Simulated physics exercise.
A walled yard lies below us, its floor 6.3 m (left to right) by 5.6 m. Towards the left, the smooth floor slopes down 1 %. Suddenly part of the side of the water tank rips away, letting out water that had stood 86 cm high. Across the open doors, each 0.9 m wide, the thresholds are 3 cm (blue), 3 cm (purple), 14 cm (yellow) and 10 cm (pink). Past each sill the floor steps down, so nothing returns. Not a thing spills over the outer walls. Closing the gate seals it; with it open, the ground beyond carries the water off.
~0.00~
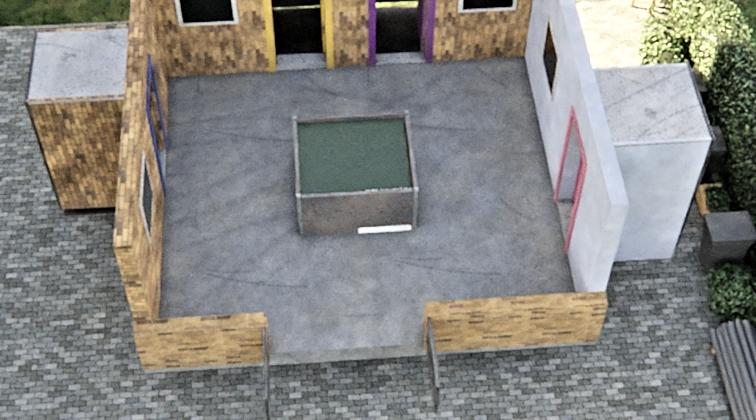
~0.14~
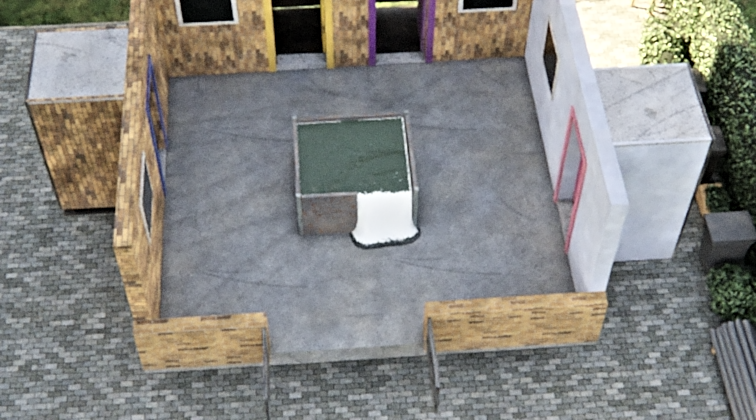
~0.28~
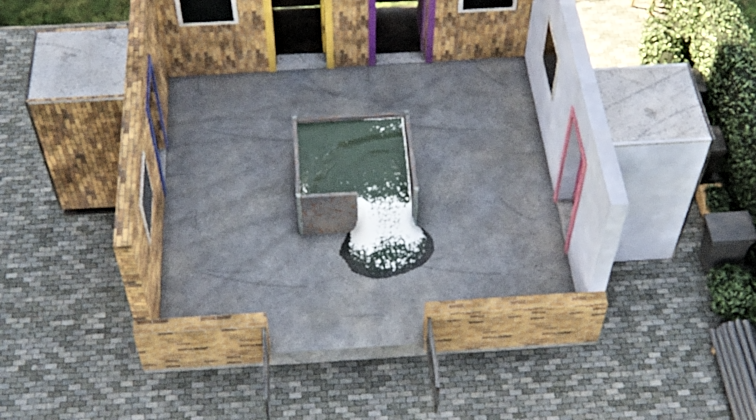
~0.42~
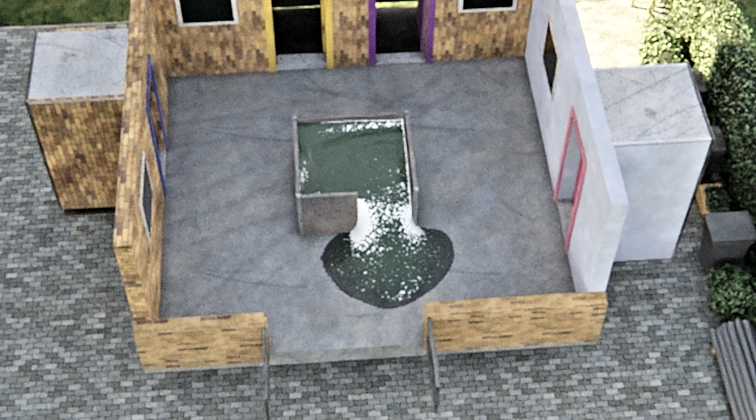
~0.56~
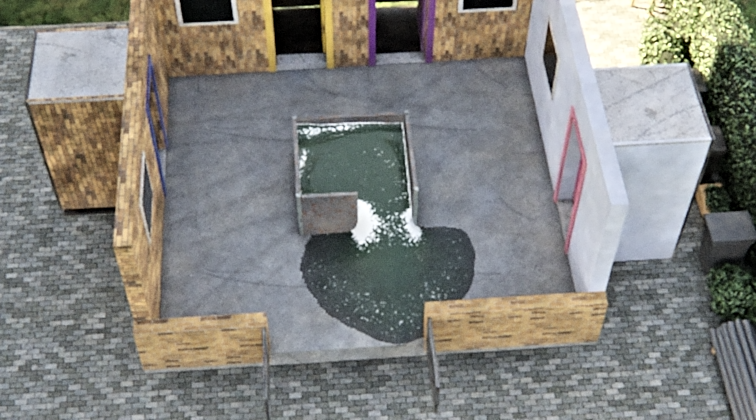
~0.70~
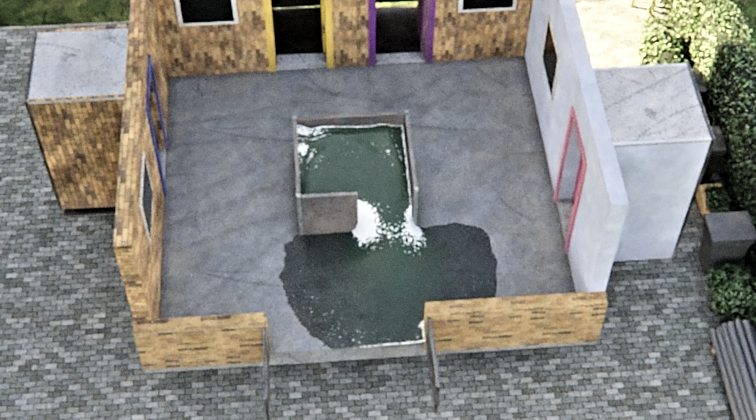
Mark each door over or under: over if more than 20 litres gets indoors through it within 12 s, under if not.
Blue door: Under, purple door: Over, yellow door: Under, pink door: Under.
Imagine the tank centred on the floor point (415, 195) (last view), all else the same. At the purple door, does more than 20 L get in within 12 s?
Lab note: Purple door limit exceeded.
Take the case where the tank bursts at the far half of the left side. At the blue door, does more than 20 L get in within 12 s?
In that case, blue door: More than that.
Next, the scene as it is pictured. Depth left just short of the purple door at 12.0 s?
Roughly 4.0 centimetres.
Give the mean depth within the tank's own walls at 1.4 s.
It averages close to 52 centimetres.
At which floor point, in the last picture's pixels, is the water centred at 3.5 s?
(412, 228).
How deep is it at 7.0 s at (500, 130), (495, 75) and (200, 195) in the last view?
Close to 2, 7 and 1 centimetres.
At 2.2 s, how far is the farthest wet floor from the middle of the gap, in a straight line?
4.0 m.
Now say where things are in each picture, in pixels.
The first picture shows the water tank at (354, 157) is whole and still, 86 cm deep.
In the second picture, the front is at (357, 240), 0.5 m from the gap at (385, 213); 0.2 m2 of floor is under water; 86 cm left at the back of the water tank.
In the third picture, water pours out at (385, 216) and has run 0.9 m, to (372, 273); typically 12 cm deep outside, 85 cm at the water tank's back.
In the fourth picture, water pours out at (385, 217) and has run 1.5 m, to (386, 304); typically 9 cm deep outside, 79 cm at the water tank's back.
In the fifth picture, the front is at a hidden place, 2.1 m from the gap at (385, 217); 3.9 m2 of floor is under water; 73 cm left at the back of the water tank.
In the sixth picture, the front is at a hidden place, 2.3 m from the gap at (385, 217); 5.5 m2 of floor is under water; 73 cm left at the back of the water tank.
After 1.4 s water covers 20 % of the floor and is deepest (40 cm) near (391, 234); blue door not reached, purple door not reached, yellow door not reached, pink door not reached.
After 2.2 s water covers 25 % of the floor and is deepest (34 cm) near (556, 320); blue door not reached, purple door not reached, yellow door not reached, pink door 8 cm at the sill, 0 L in.
After 3.5 s water covers 45 % of the floor and is deepest (21 cm) near (520, 322); blue door not reached, purple door not reached, yellow door not reached, pink door 9 cm at the sill, 0 L in.
After 7.0 s water covers 65 % of the floor and is deepest (10 cm) near (391, 234); blue door 1 cm at the sill, 0 L in, purple door 7 cm at the sill, 18 L in, yellow door 4 cm at the sill, 0 L in, pink door 5 cm at the sill, 0 L in.
After 12.0 s water covers 80 % of the floor and is deepest (7 cm) near (169, 99); blue door 5 cm at the sill, 4 L in, purple door 4 cm at the sill, 44 L in, yellow door 3 cm at the sill, 0 L in, pink door 2 cm at the sill, 0 L in.
